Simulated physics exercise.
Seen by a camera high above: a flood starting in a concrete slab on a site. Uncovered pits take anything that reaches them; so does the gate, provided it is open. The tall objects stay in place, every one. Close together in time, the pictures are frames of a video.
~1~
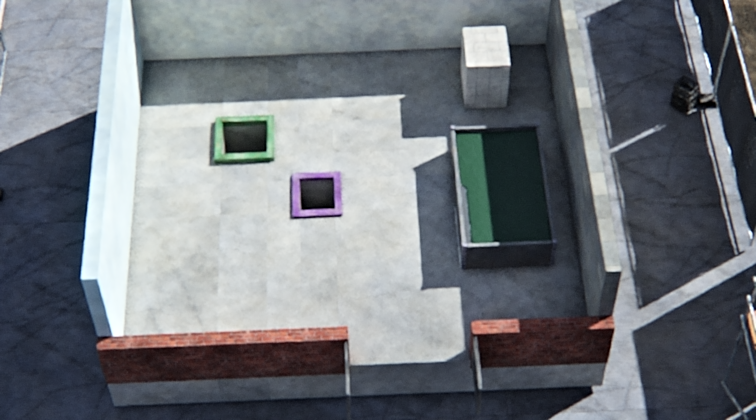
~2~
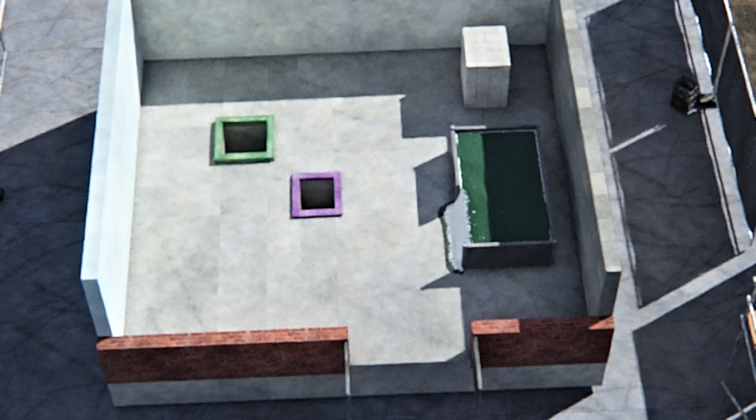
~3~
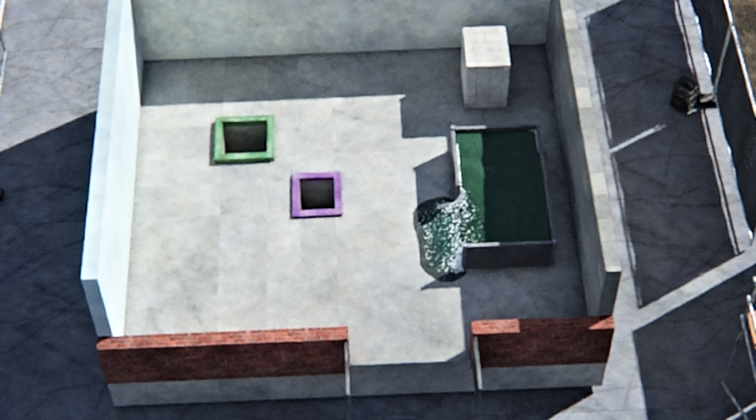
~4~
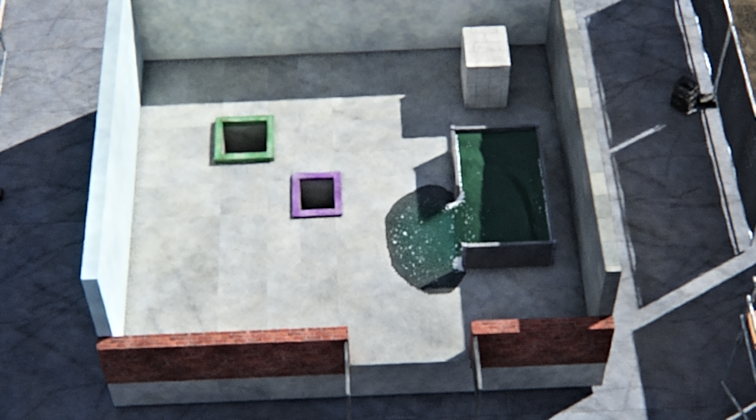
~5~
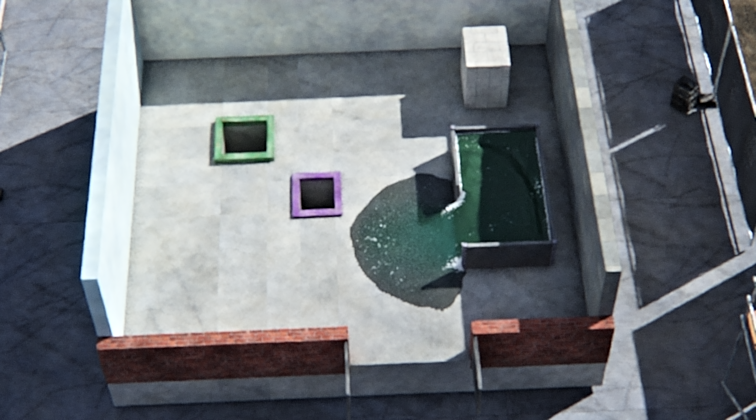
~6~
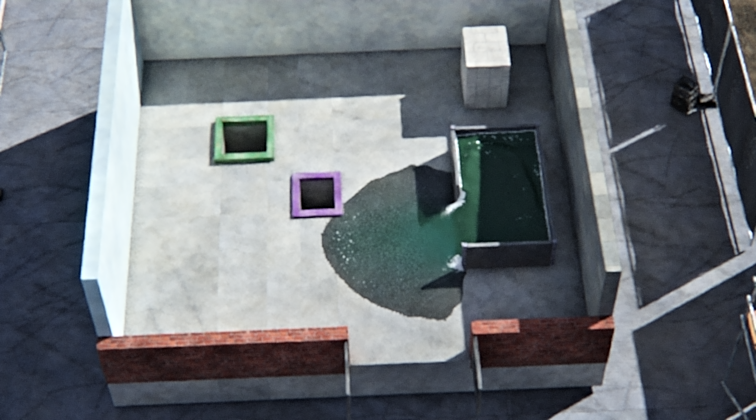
Green water bursts from the tank's left side and spreads leftward across the concrete slab.
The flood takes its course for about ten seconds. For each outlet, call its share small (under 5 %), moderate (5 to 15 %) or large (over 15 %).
The gate - moderate, the purple pit - moderate, the green pit - small.
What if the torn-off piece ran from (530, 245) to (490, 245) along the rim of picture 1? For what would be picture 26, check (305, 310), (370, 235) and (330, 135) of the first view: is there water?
Soaked, then unsoaked, then unsoaked.
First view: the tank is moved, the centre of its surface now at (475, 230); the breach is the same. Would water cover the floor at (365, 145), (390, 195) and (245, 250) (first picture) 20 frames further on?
Taking them as they were asked, they come out bone dry, bone dry, soaked.
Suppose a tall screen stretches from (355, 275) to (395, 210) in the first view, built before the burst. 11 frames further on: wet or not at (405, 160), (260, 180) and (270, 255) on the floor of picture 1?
Swamped; spared; spared.
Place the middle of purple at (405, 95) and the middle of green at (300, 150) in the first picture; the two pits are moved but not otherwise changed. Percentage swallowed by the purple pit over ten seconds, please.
So the purple pit ends up with 0 in a hundred.
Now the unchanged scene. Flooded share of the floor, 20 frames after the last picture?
Around 45 in a hundred.
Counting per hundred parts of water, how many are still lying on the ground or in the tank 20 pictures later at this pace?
Roughly 92 parts in every hundred.
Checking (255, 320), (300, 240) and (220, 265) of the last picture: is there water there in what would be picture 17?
The readings in sequence are watered, watered, watered.
A moment on, water covers 25 % of the floor; the gate 0 %, the purple pit 1 %, the green pit 0 %.
Next, water covers 40 % of the floor; the gate 1 %, the purple pit 3 %, the green pit 0 %.
Then, water covers 45 % of the floor; the gate 4 %, the purple pit 5 %, the green pit 0 %.
Later, water covers 50 % of the floor; the gate 6 %, the purple pit 7 %, the green pit 0 %.
In the end, water covers 70 % of the floor; the gate 9 %, the purple pit 7 %, the green pit 0 %.
